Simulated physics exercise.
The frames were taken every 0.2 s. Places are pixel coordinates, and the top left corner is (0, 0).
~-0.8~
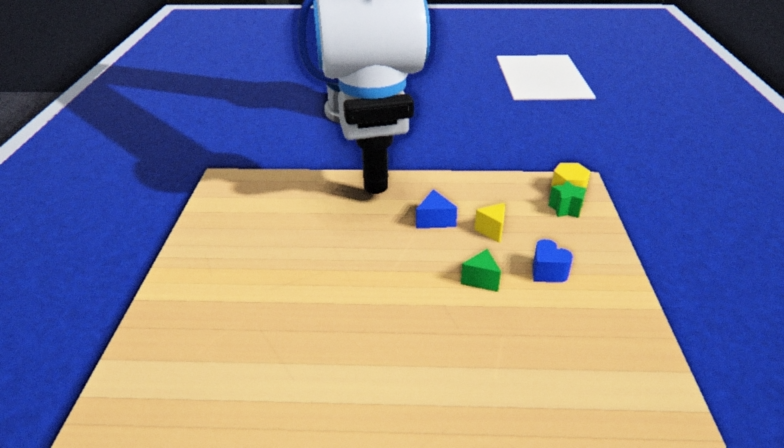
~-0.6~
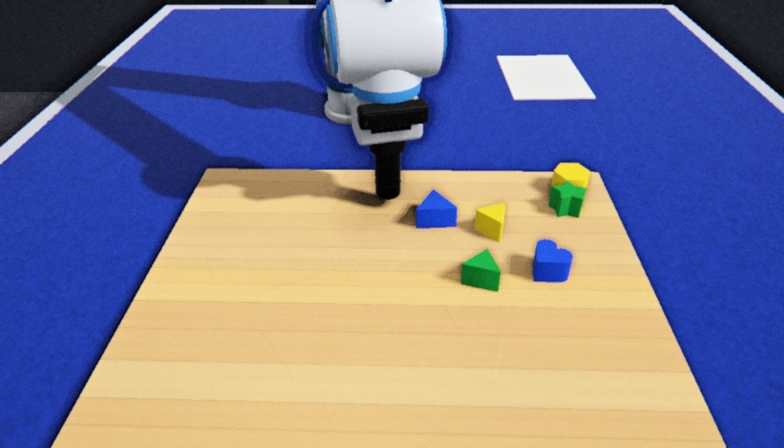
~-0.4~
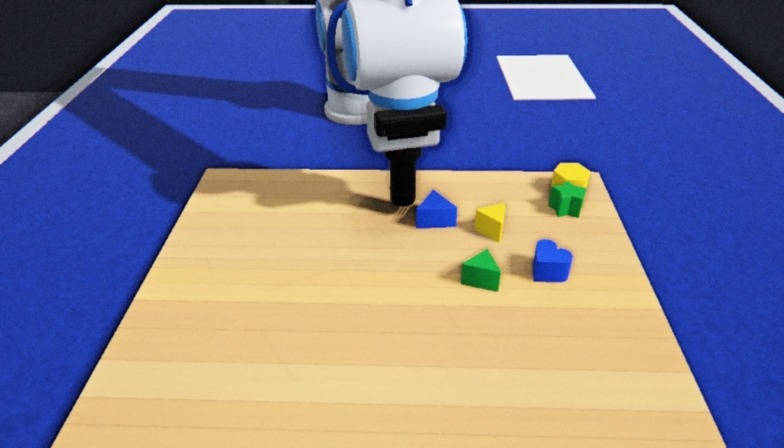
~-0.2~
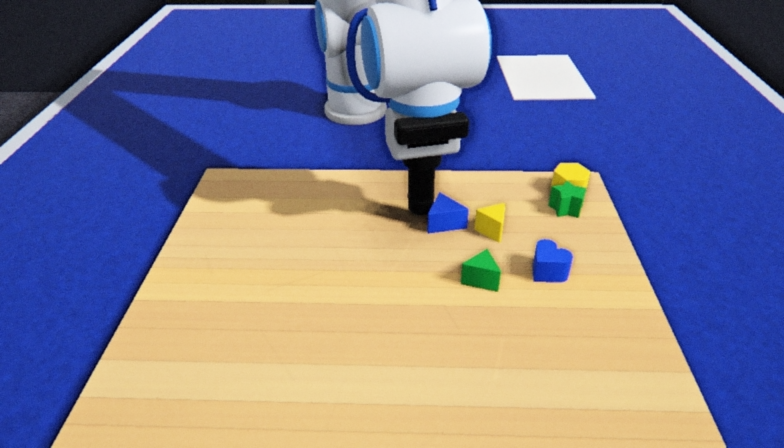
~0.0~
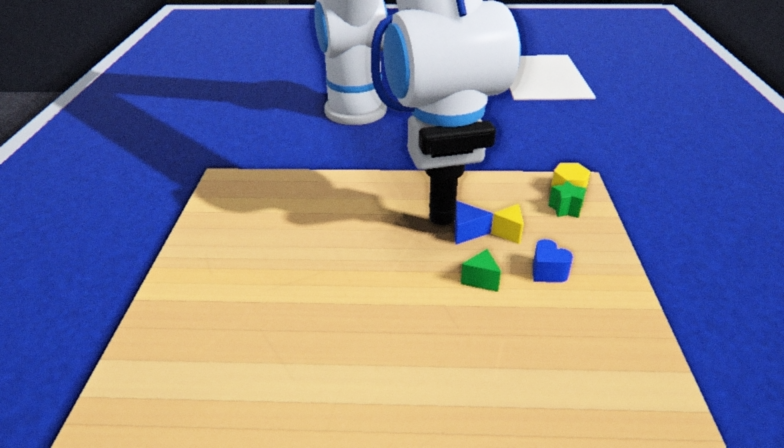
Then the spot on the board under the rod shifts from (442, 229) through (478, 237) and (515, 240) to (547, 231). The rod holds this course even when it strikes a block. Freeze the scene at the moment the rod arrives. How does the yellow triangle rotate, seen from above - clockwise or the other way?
Anticlockwise.
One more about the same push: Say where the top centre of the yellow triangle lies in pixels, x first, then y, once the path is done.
Put as a pixel place, it's (582, 214).
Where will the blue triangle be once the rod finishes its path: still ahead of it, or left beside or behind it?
Beside or behind it.
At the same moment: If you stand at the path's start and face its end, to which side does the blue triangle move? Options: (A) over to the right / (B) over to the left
A: Over to the right.
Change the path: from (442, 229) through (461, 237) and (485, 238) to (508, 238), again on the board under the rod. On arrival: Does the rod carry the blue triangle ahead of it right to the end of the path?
Final answer: Yes.
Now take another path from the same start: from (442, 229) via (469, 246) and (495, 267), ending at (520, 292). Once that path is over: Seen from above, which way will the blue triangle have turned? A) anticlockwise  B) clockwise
I'll go with A - anticlockwise.
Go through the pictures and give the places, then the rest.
Tip of the rod (376, 188), middles of tops, blue triangle (436, 201), yellow triangle (494, 211), green star block (570, 189), in the first frame.
Rod (388, 194), nothing pushed, in the second frame.
Rod (403, 200), nothing pushed, in the third frame.
Rod (421, 209), blue triangle (446, 204), in the fourth frame.
Rod (442, 219), blue triangle (469, 212), yellow triangle (512, 213), green star block (570, 189), in the fifth frame.
What follows on the original path. One third of the way, rod (479, 226); blue triangle (506, 221), turned 15° clockwise; yellow triangle (537, 215), turned 55° anticlockwise.
Two thirds of the way, rod (518, 229); blue triangle (545, 228), turned 20° clockwise; yellow triangle (553, 215), turned 100° anticlockwise.
At the end, rod (549, 220); blue triangle (565, 227), turned 50° clockwise; yellow triangle (582, 214), turned 85° anticlockwise; green star block unmoved.
